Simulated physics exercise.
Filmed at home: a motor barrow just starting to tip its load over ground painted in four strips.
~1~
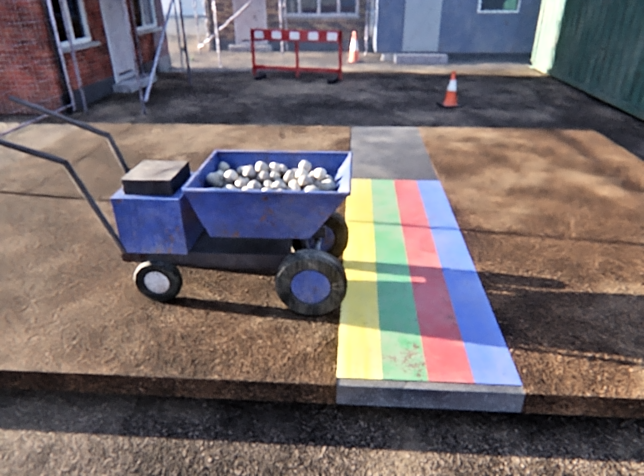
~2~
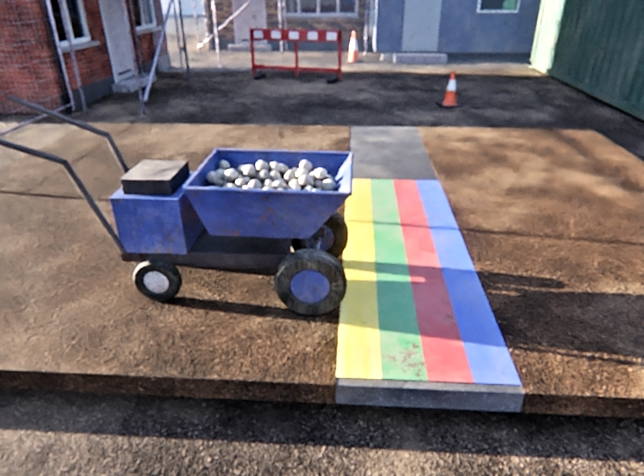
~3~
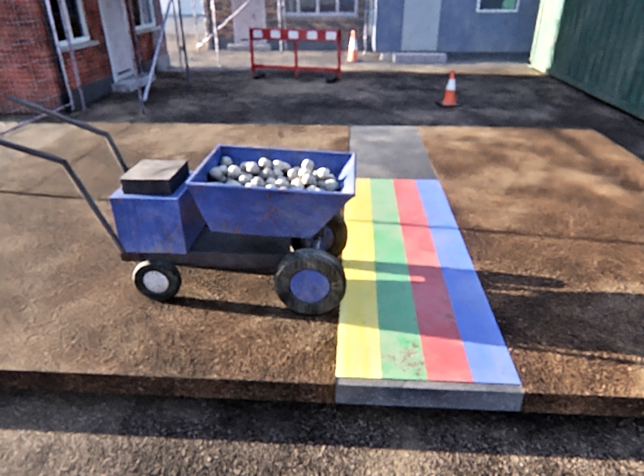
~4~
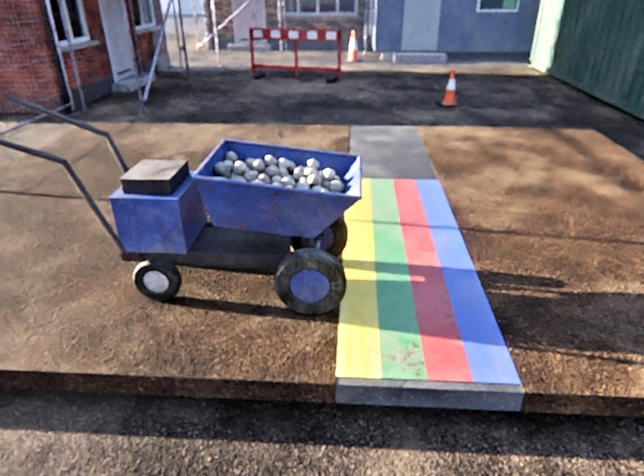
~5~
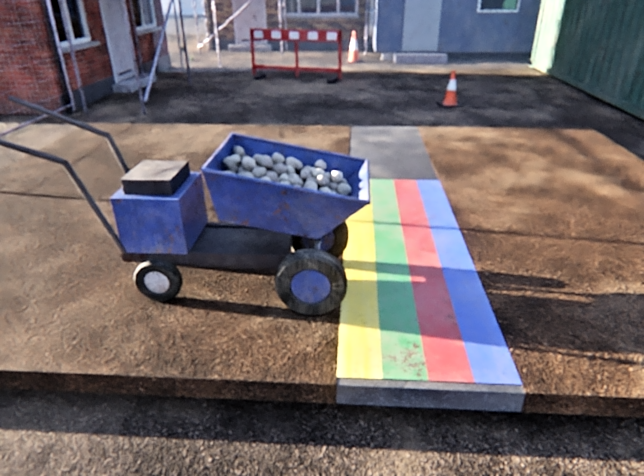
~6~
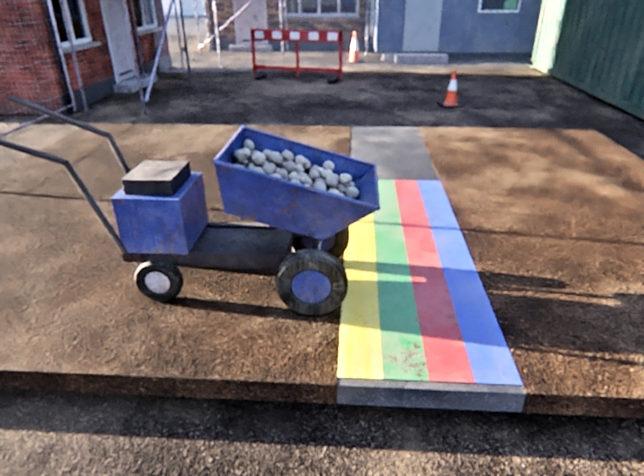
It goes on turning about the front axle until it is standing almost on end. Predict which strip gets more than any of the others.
The red strip gets the most.
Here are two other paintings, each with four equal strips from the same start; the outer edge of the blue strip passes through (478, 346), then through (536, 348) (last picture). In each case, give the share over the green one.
Near 0 and then 10 in a hundred.
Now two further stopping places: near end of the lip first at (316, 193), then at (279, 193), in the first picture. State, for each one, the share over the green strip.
The first position yields around 30 per cent; the second yields around 30 per cent.
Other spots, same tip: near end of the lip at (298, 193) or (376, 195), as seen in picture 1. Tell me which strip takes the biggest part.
One by one: The green one and that blue strip.
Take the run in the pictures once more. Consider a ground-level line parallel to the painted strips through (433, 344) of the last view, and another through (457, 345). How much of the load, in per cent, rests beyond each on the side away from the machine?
I'd put it near 60 in a hundred, then near 40 in a hundred.
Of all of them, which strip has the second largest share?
I'd say blue.
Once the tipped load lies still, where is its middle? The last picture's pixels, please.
Somewhere close to (444, 285) in the last picture.
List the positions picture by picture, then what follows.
In the first picture, lip of the skip (349, 194), level; top of the load (269, 187), river pebbles; yellow strip (360, 338); green strip (401, 339); red strip (442, 341); blue strip (484, 343).
In the second picture, lip of the skip (350, 194), level; top of the load (269, 186).
In the third picture, lip of the skip (354, 195), tipped barely; top of the load (267, 174).
In the fourth picture, lip of the skip (360, 198), tipped a little; top of the load (253, 176).
In the fifth picture, lip of the skip (369, 203), tipped a little; top of the load (254, 171).
In the sixth picture, lip of the skip (378, 209), tipped clearly; top of the load (263, 167); yellow strip (360, 338); green strip (401, 339); red strip (443, 341); blue strip (485, 342).
Just after the last frame, skip tipped steeply; every one in the skip.
A moment on, skip tipped steeply; almost all in the skip; about a tenth over the red strip.
Further on, skip tipped right over; roughly a third in the skip; roughly a third over the red strip; roughly a quarter over the blue strip; about a tenth off the paint.
When it is over, skip tipped right over; roughly a quarter in the skip; not one over the yellow strip; just a few over the green strip; roughly a third over the red strip; roughly a quarter over the blue strip; about a tenth off the paint.
